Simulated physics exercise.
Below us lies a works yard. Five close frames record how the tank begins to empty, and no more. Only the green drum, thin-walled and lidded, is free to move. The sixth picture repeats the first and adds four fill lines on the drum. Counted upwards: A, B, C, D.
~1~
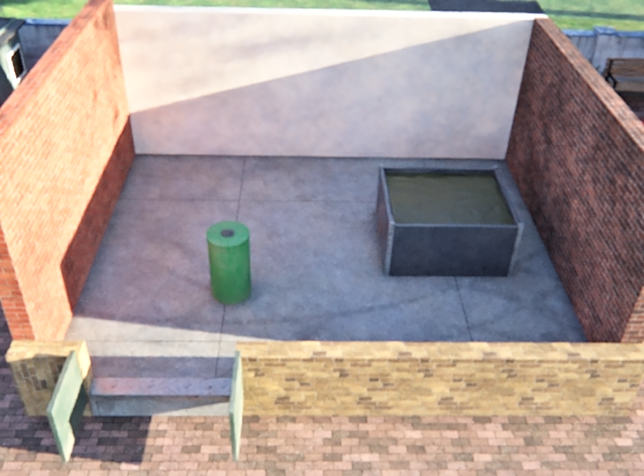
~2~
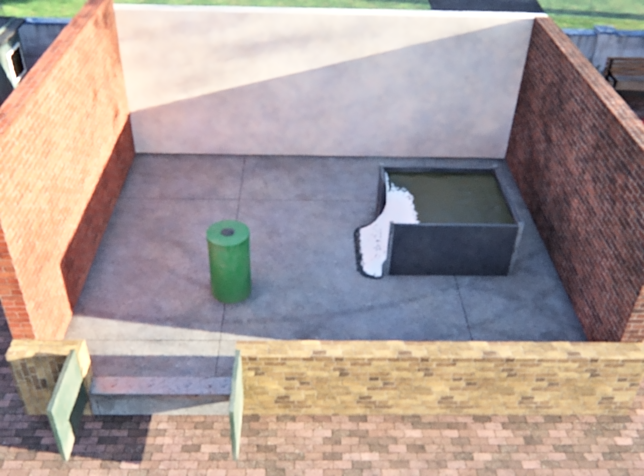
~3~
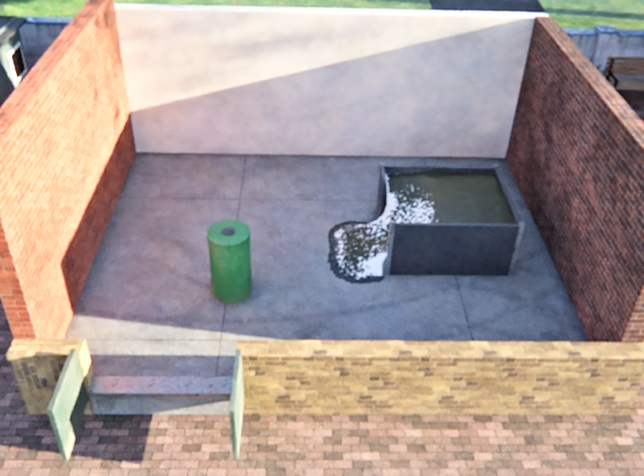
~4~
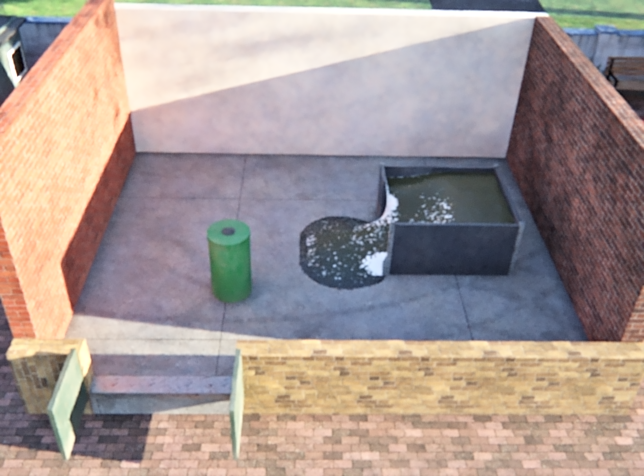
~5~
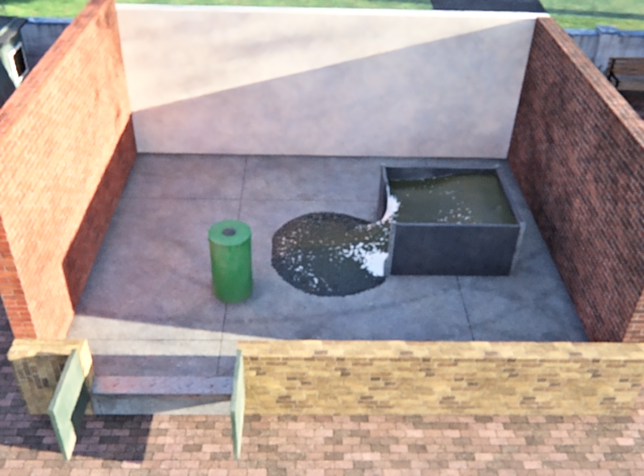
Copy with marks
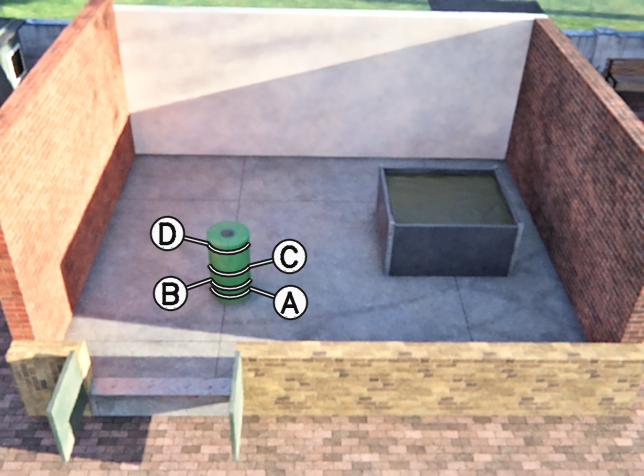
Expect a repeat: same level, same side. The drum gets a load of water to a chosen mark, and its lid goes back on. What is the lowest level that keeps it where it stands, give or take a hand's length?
The limit is C.
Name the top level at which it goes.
B it is.
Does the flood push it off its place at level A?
Yes, that goes wrong.
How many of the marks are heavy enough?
Two of them.
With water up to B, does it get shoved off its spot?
Yes.
In white, A at (229, 297); B at (229, 288); C at (228, 274); D at (226, 252); from the bottom up A, B, C, D.
With A, it is pushed about 3 times its own width away.
With B, it is pushed about its own width away.
With C, it does not move.
With D, it does not move.
